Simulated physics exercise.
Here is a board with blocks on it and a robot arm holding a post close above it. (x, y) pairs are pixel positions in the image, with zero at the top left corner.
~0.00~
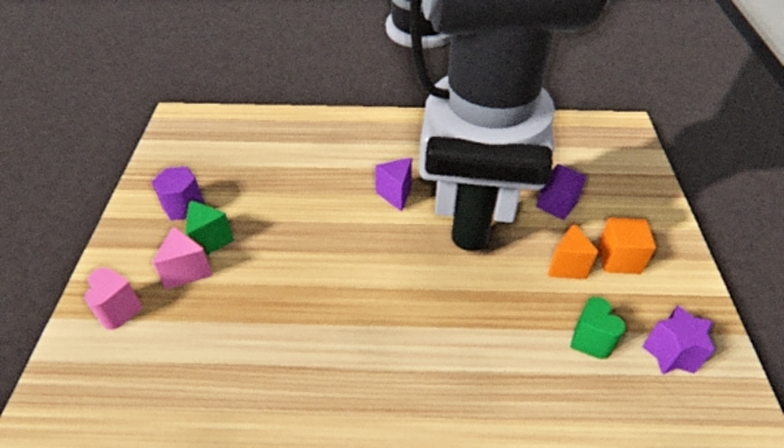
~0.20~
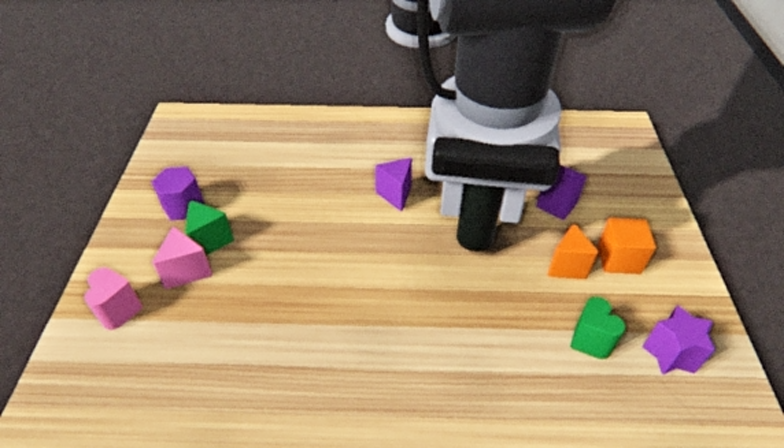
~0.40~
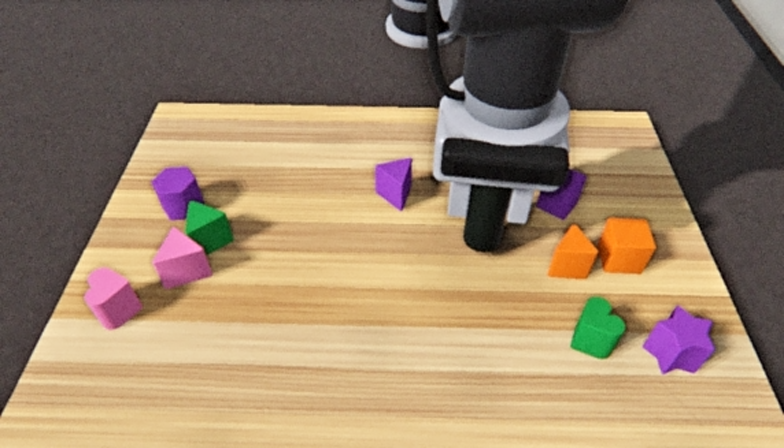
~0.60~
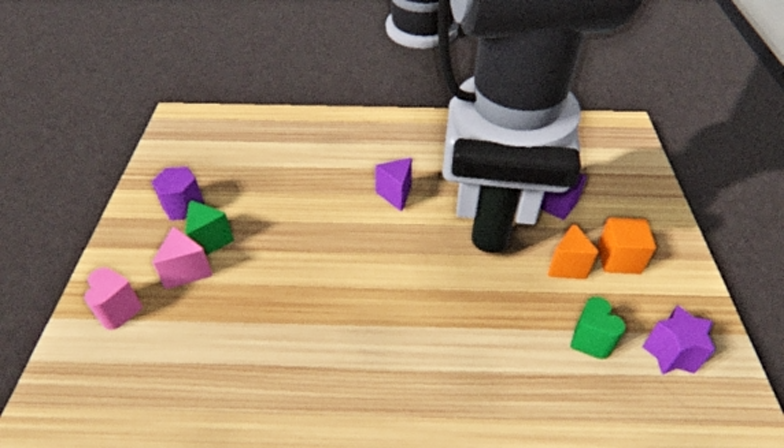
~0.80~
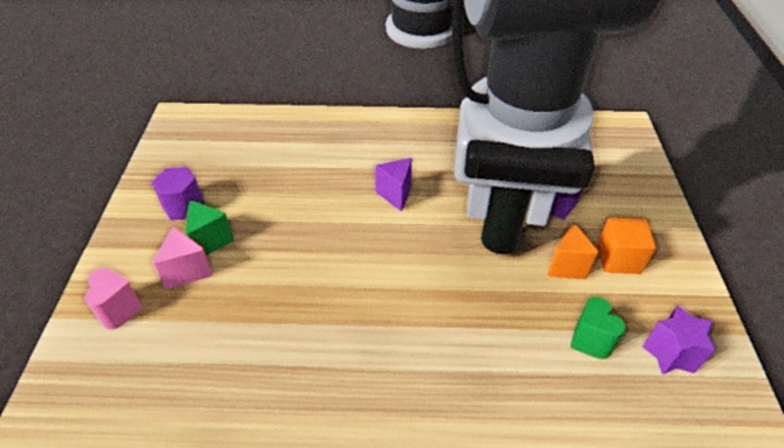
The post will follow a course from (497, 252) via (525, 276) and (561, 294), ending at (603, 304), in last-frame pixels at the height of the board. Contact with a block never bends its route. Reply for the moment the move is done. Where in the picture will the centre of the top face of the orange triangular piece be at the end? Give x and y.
Its top centre lands on (603, 249).
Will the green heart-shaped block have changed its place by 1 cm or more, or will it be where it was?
By the time the path is finished, it has hardly shifted at all.
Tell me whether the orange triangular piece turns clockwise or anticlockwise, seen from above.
Its spin: Anticlockwise.
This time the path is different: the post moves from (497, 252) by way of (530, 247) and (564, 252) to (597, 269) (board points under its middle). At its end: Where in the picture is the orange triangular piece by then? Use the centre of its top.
I'd expect the centre of its top face to be at (610, 268).
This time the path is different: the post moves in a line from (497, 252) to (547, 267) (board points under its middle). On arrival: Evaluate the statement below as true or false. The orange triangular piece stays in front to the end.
That statement is accurate.
What follows on the original path. One third of the way, post (529, 265); nothing pushed yet.
Two thirds of the way, post (566, 283); orange triangular piece (590, 244), turned 55° anticlockwise.
At the end, post (608, 293); orange triangular piece (603, 249), turned 110° anticlockwise; green heart-shaped block in place.
